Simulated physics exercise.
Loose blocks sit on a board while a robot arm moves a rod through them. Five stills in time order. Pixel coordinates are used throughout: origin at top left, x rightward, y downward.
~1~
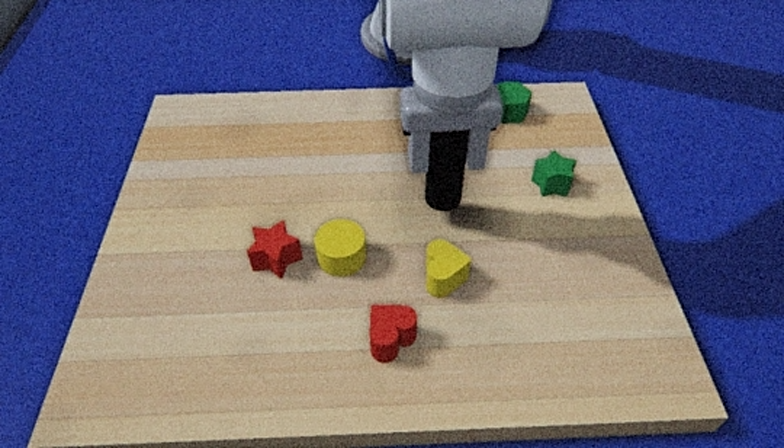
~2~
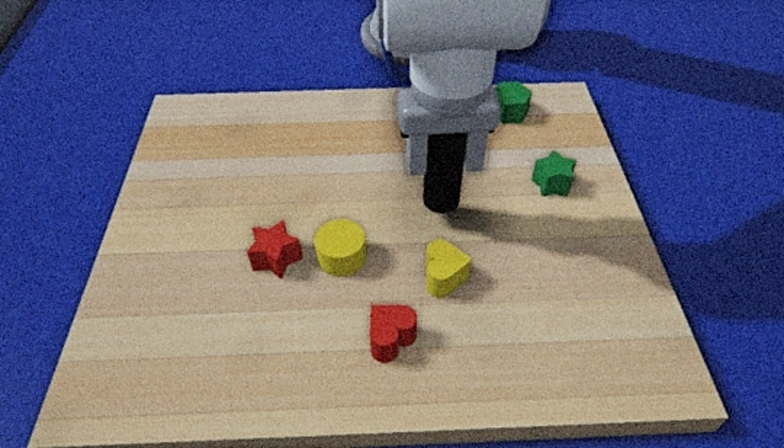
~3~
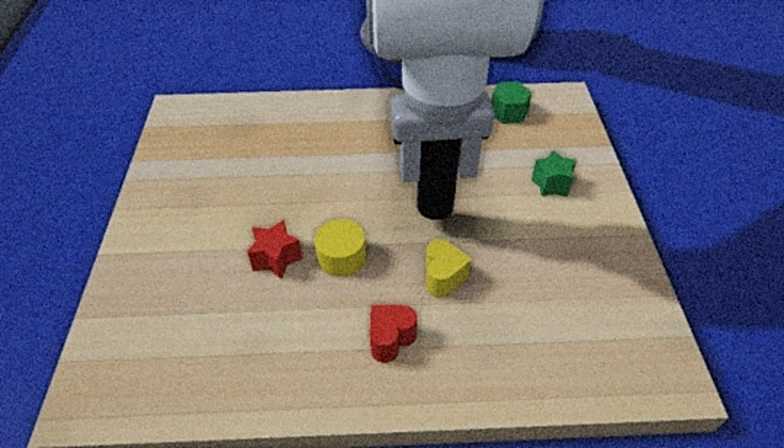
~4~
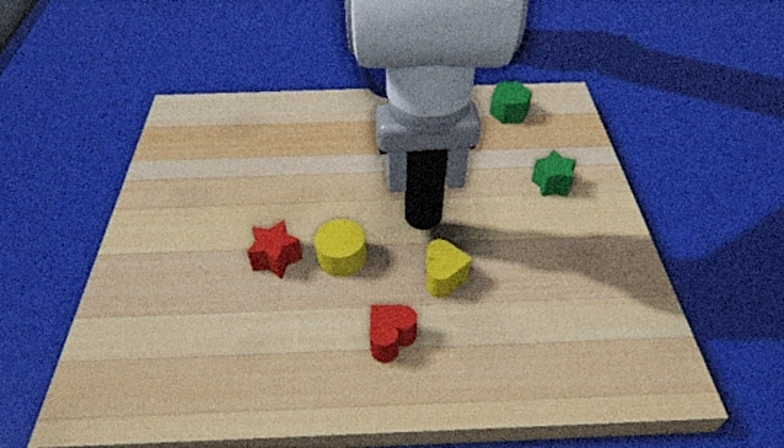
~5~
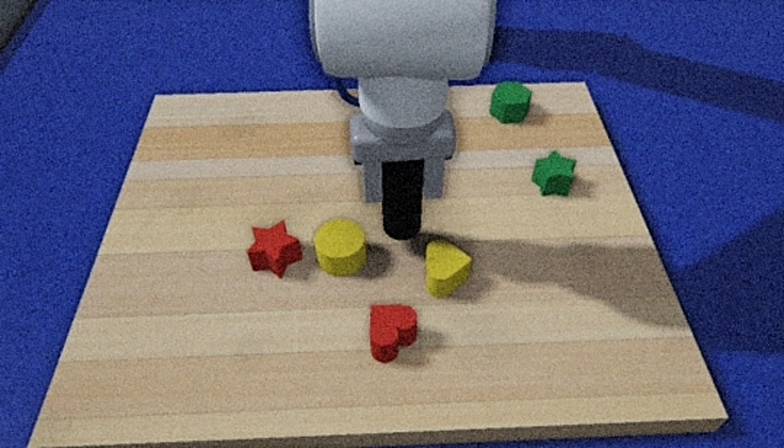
A grey robot arm holding a black rod reaches over a wooden board on a blue surface, seen from above at an angle by a still camera. A red star, yellow circle, yellow heart and red heart sit around the middle, with two green blocks at upper right. The rod barely shifts at first, then slides left and slightly nearer, while every block stays still.
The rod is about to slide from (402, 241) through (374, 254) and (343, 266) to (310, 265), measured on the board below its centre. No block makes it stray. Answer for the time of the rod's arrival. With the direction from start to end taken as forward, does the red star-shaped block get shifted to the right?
My answer is yes.
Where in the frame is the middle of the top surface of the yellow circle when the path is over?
My best guess is (261, 248).
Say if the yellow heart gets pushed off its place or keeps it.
Once the rod is done, the yellow heart remains in the old spot.
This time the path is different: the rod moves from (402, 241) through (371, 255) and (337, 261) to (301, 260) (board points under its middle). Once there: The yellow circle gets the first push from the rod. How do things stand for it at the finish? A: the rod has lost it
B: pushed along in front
(B)
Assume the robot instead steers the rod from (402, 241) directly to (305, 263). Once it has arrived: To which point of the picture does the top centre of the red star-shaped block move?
I'd place it at (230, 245), taking the centre of its top.
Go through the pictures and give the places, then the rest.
The first picture shows lower end of the rod at (443, 200), tops of blocks, red star-shaped block at (272, 239), yellow circle at (340, 238), yellow heart at (445, 259).
The second picture shows rod at (441, 202), blocks as before.
The third picture shows rod at (435, 208), blocks as before.
The fourth picture shows rod at (423, 218), blocks as before.
The fifth picture shows rod at (402, 228), red star-shaped block at (272, 239), yellow circle at (340, 238), yellow heart at (445, 259).
What follows on the original path. Halfway along, rod at (358, 247); red star-shaped block at (260, 239); yellow circle at (312, 245).
At the end, rod at (308, 252); red star-shaped block at (214, 235), turned 20° clockwise; yellow circle at (261, 248); yellow heart not moved.
